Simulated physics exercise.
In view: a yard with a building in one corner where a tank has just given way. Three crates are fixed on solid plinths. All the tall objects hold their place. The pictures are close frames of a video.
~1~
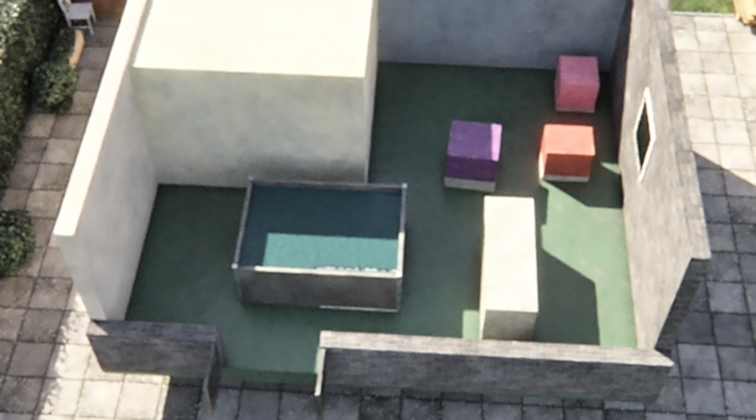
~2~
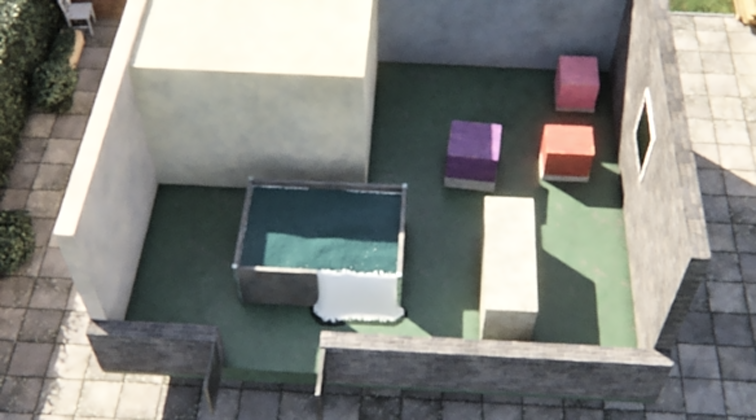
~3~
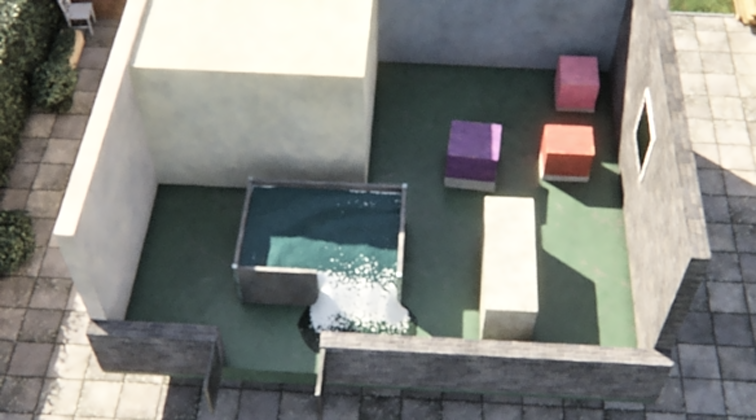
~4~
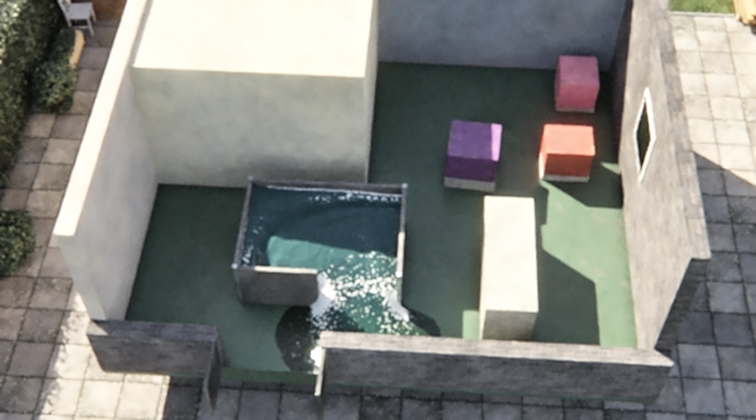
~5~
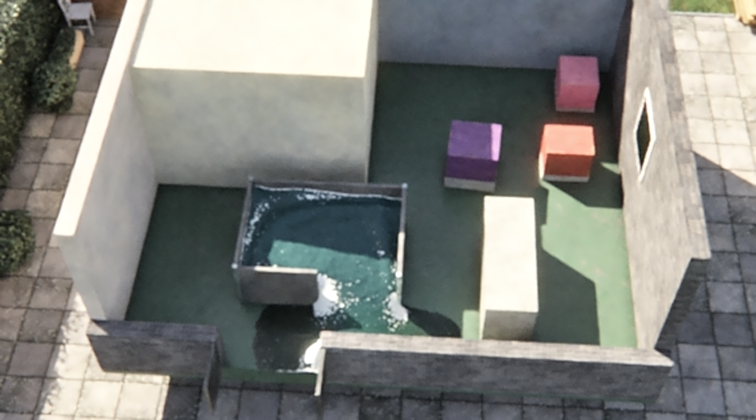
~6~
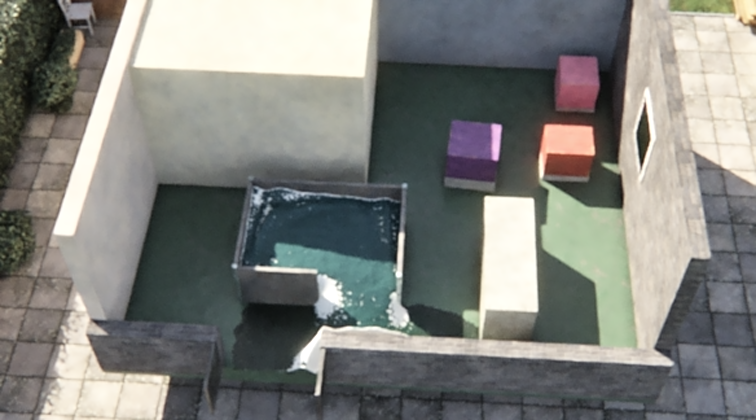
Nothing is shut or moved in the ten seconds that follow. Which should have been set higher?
In the end: The red crate is wetted; the purple crate escapes dry; the pink crate is wetted.
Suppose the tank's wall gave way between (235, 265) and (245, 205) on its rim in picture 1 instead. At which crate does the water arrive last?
I say the pink one.
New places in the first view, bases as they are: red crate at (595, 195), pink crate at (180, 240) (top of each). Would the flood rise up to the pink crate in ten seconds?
My reading: Pink crate takes water.
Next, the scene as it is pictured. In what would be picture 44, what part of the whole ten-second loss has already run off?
Near 85 in a hundred.
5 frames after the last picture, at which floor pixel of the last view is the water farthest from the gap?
At about (641, 376).
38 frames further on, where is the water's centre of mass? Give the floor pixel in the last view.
Roughly at (409, 234).
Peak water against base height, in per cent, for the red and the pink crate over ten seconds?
Near 160 and 160 in a hundred.
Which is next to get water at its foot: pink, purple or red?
That is the crate marked purple.
A moment on, water covers 20 % of the floor; the red crate not reached, the purple crate not reached, the pink crate not reached.
Next, water covers 35 % of the floor; the red crate not reached, the purple crate water round its plinth, the pink crate not reached.
Then, water covers 65 % of the floor; the red crate water round its plinth, the purple crate water round its plinth, the pink crate water round its plinth.
Later, water covers 95 % of the floor; the red crate water round its plinth, the purple crate water round its plinth, the pink crate water round its plinth.
In the end, water covers 100 % of the floor; the red crate was topped, the purple crate stayed above the water, the pink crate was topped.
